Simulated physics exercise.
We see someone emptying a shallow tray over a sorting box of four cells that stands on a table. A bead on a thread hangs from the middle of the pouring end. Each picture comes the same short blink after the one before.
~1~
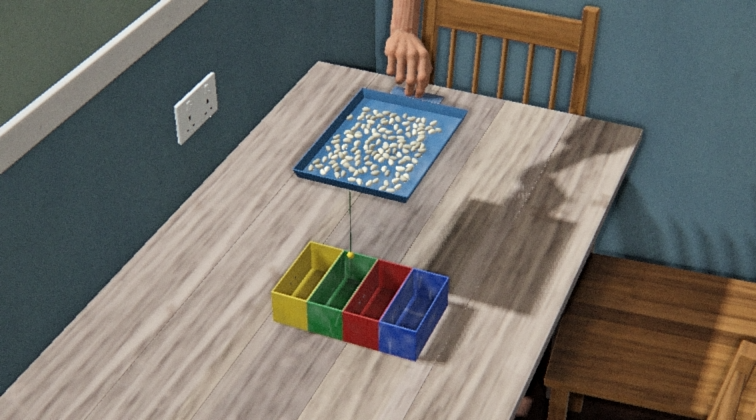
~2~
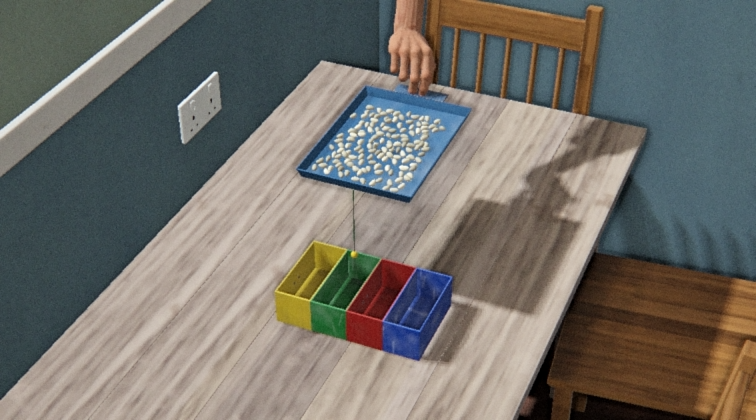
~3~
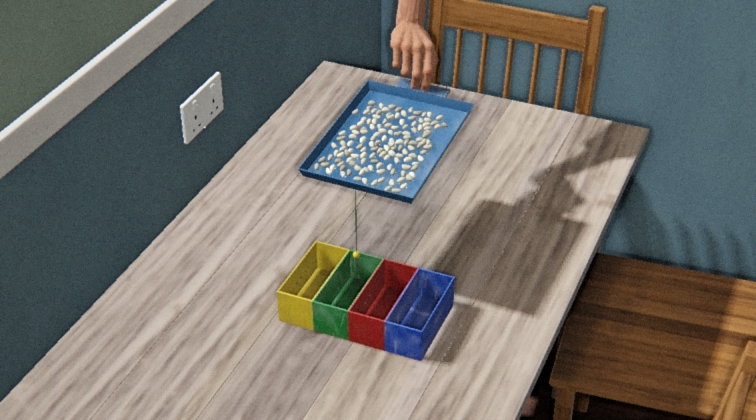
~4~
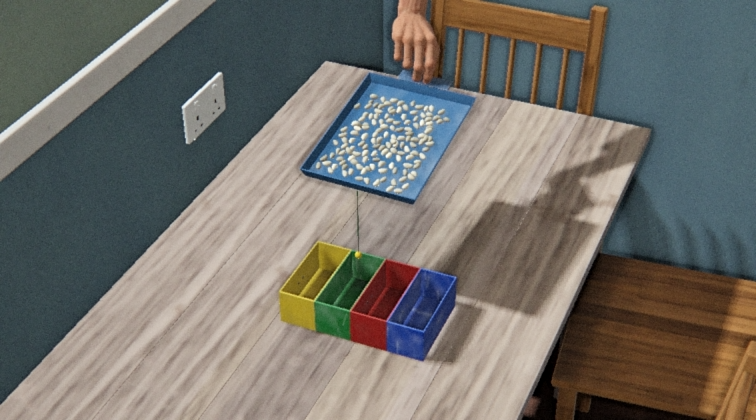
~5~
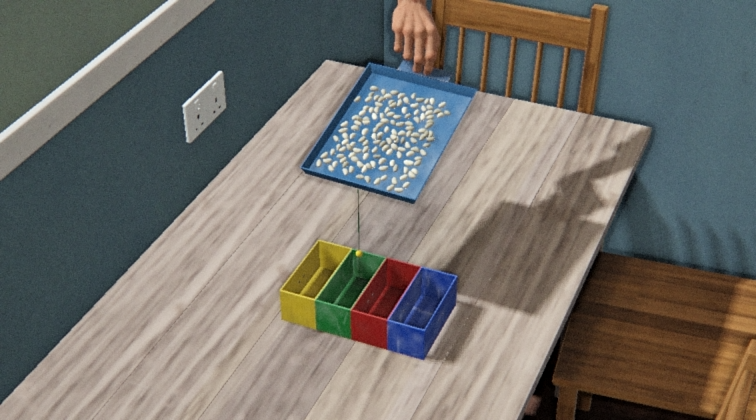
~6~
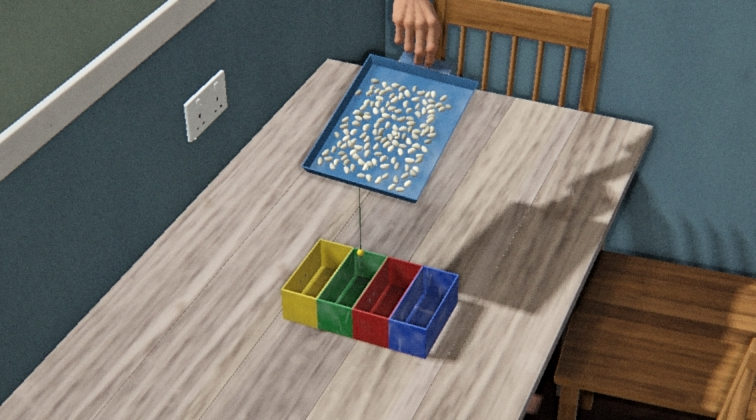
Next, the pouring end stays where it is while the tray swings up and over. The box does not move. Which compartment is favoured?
It favours the red compartment.
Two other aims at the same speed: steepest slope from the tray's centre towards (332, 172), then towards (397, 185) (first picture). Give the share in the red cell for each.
In turn 0 and 60 in a hundred.
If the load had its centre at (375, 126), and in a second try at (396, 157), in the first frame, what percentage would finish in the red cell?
First some 50, then 50 per cent.
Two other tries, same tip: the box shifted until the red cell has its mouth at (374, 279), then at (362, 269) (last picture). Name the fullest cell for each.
The first try: That blue cell. The second: The cell in blue.
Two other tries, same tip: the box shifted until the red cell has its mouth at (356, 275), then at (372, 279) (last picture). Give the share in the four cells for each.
First some 80, then 100 per cent.
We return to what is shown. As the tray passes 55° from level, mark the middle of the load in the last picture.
Close to (384, 171).
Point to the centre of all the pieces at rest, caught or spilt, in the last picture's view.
Around (388, 318).
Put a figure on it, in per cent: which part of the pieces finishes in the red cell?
It comes to 50 per cent or so.
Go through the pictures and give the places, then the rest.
Corners of the pouring end at (297, 168) and (406, 194), level; middle of the load at (372, 146), white beans; bead on its thread at (351, 255); yellow cell at (290, 308); green cell at (325, 318); red cell at (361, 328); blue cell at (398, 339), in the first picture.
Corners of the pouring end at (301, 168) and (409, 194), level; middle of the load at (376, 145), in the second picture.
Corners of the pouring end at (303, 167) and (411, 195), tipped barely, lowest at the right corner; middle of the load at (378, 143), in the third picture.
Corners of the pouring end at (305, 167) and (413, 196), tipped a little, lowest at the right corner; middle of the load at (380, 139), in the fourth picture.
Corners of the pouring end at (305, 166) and (414, 196), tipped a little, lowest at the right corner; middle of the load at (380, 135), in the fifth picture.
Corners of the pouring end at (306, 165) and (415, 196), tipped a little, lowest at the right corner; middle of the load at (381, 131); yellow cell at (300, 306); green cell at (335, 316); red cell at (371, 326); blue cell at (408, 336), in the sixth picture.
Soon after the last picture, tray tipped steeply; nearly all on the tray; a stray few falling or outside the box.
A little later, tray tipped right over; about half on the tray; a small part in the red cell; a small part in the blue cell; a stray few in the green cell; about a quarter falling or outside the box.
Later still, tray tipped past a quarter turn; about half in the red cell; about a quarter in the blue cell; about a quarter in the green cell; a stray few in the yellow cell; a stray few falling or outside the box.
At rest, tray tipped past a quarter turn; about half in the red cell; about a quarter in the blue cell; about a quarter in the green cell; a stray few in the yellow cell; a stray few outside the box.
